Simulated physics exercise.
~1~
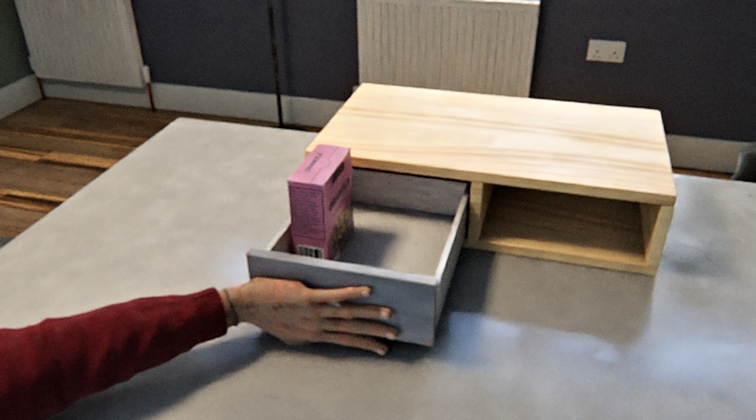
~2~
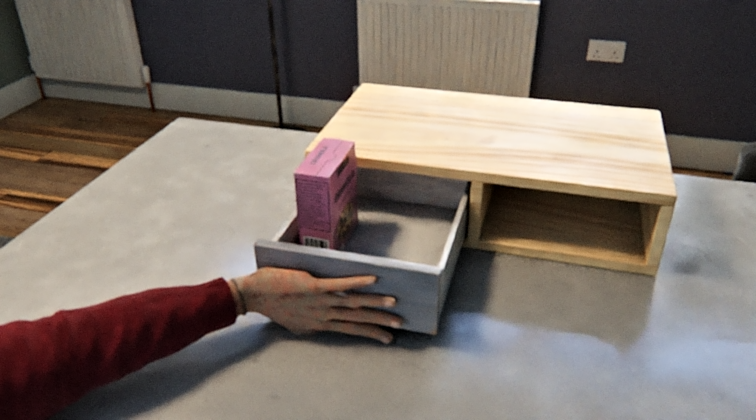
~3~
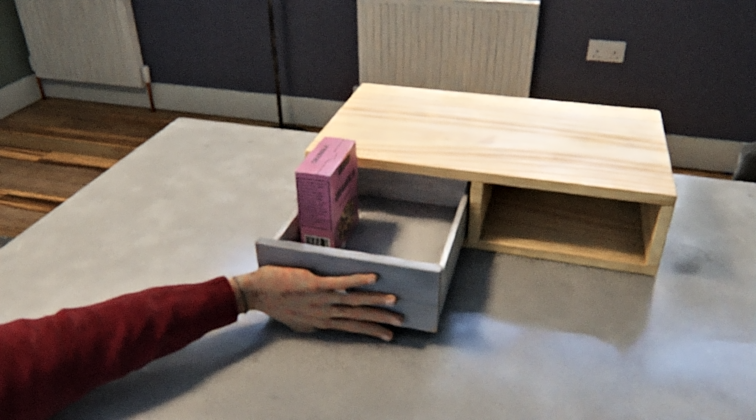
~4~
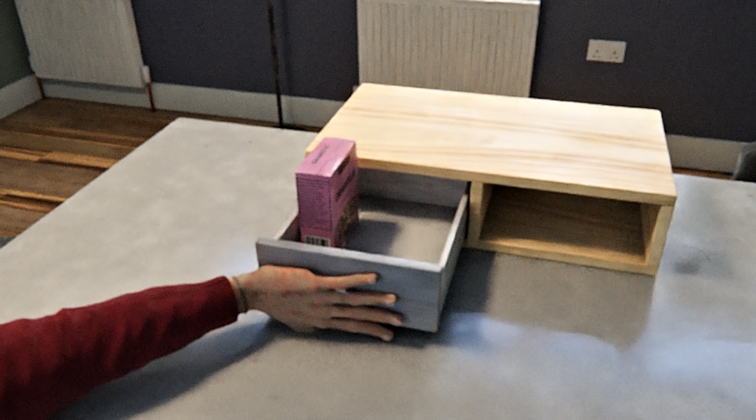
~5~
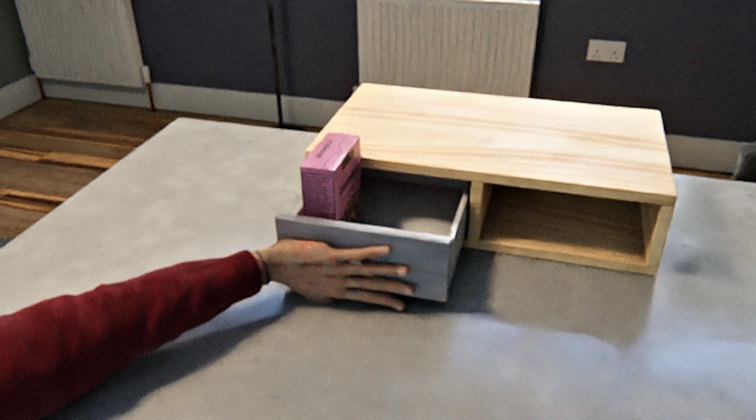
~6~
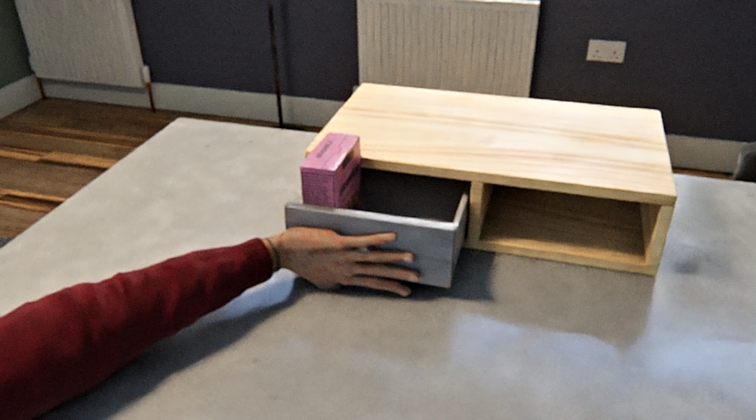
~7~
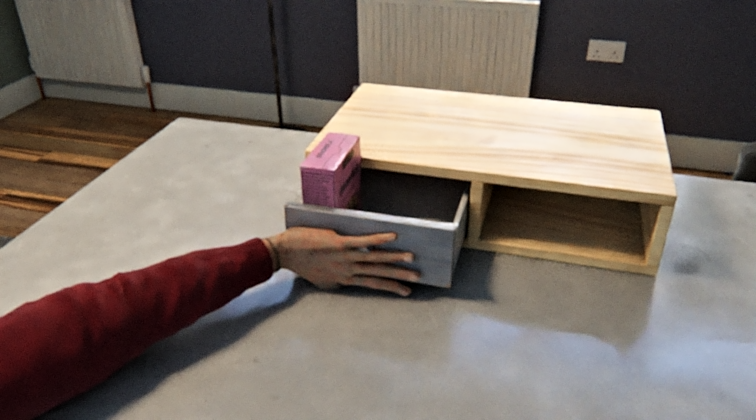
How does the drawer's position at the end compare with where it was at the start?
At the end the drawer sits farther in toward the cabinet, up and to the right of where it started, but it is still partly open.
